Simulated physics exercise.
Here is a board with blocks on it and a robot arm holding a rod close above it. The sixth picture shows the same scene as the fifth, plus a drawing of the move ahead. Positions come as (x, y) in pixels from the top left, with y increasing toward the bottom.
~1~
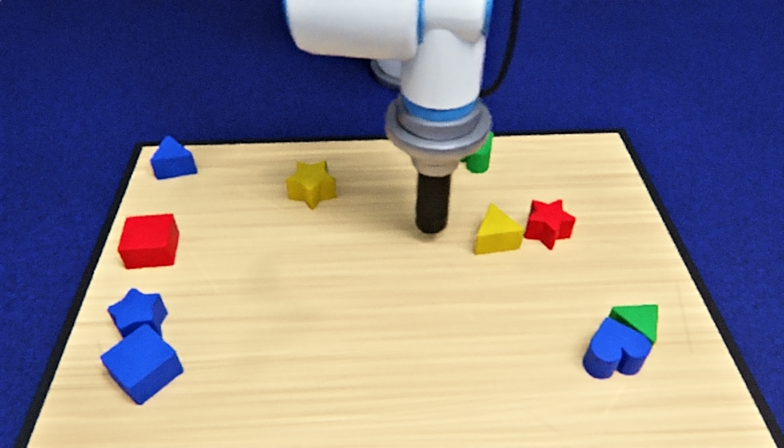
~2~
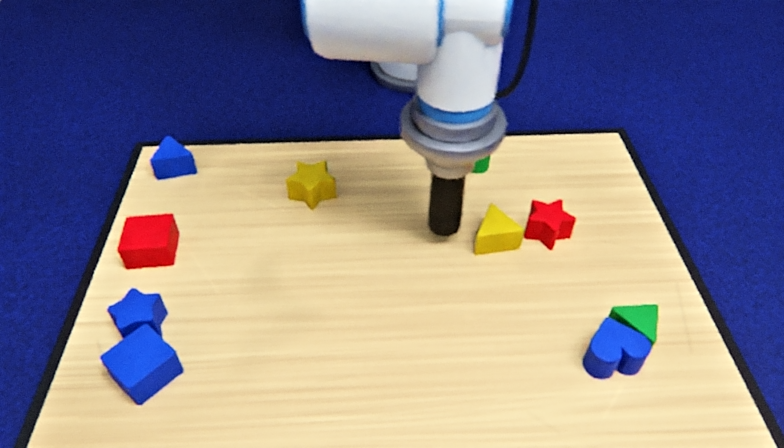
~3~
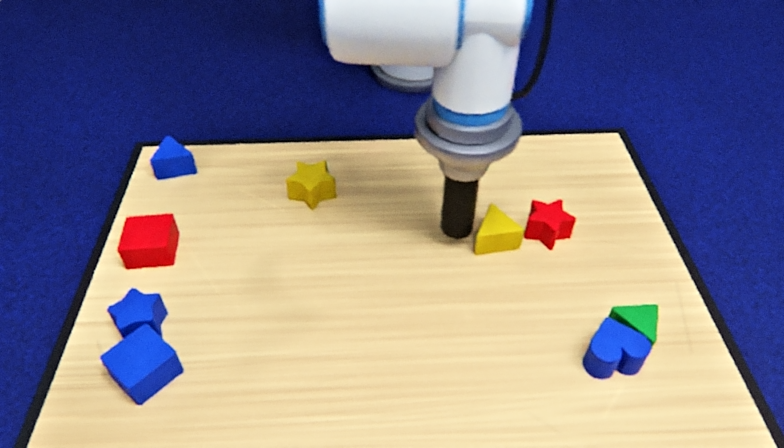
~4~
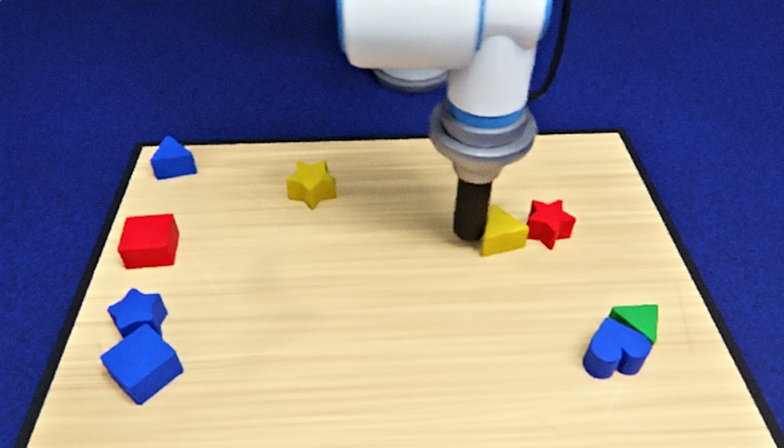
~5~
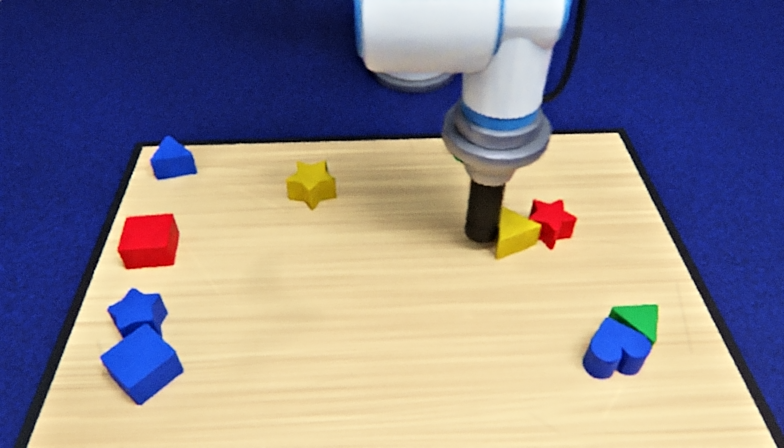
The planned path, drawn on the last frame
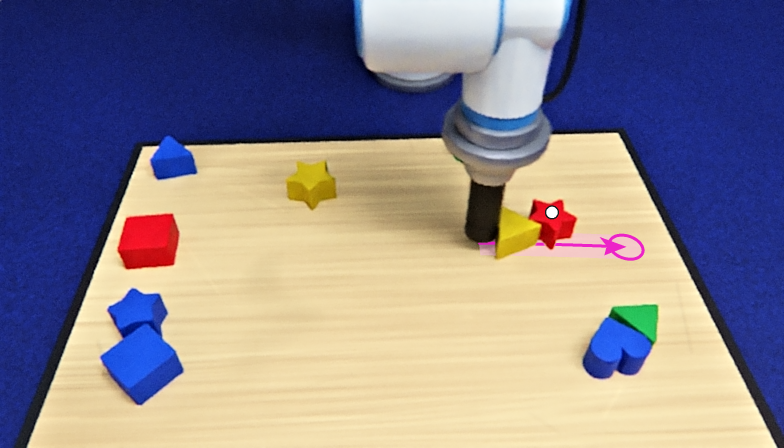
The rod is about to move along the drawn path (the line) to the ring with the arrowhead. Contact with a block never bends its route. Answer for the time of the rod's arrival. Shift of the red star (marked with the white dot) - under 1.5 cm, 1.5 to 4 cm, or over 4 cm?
Moves over 4 cm.
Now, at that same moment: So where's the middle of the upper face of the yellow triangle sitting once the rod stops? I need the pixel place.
I'd place it at (655, 214), taking the centre of its top.
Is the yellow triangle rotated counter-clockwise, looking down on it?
That would be a yes.
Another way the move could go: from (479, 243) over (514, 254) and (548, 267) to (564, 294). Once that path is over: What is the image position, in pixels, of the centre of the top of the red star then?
By then it is at (574, 205).
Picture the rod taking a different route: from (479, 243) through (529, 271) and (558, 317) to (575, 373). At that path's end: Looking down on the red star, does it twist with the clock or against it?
Seen from overhead, it turns anticlockwise.
Path on the board, from (479, 243) to (626, 247); the dot is on the red star.
The first path, step by step. One third of the way, rod at (531, 233); yellow triangle at (562, 221), turned 20° anticlockwise; red star at (584, 202).
Two thirds of the way, rod at (580, 235); yellow triangle at (611, 218), turned 35° anticlockwise; red star at (599, 194), turned 35° anticlockwise.
At the end, rod at (630, 236); yellow triangle at (655, 214), turned 50° anticlockwise; red star at (599, 194), turned 35° anticlockwise.
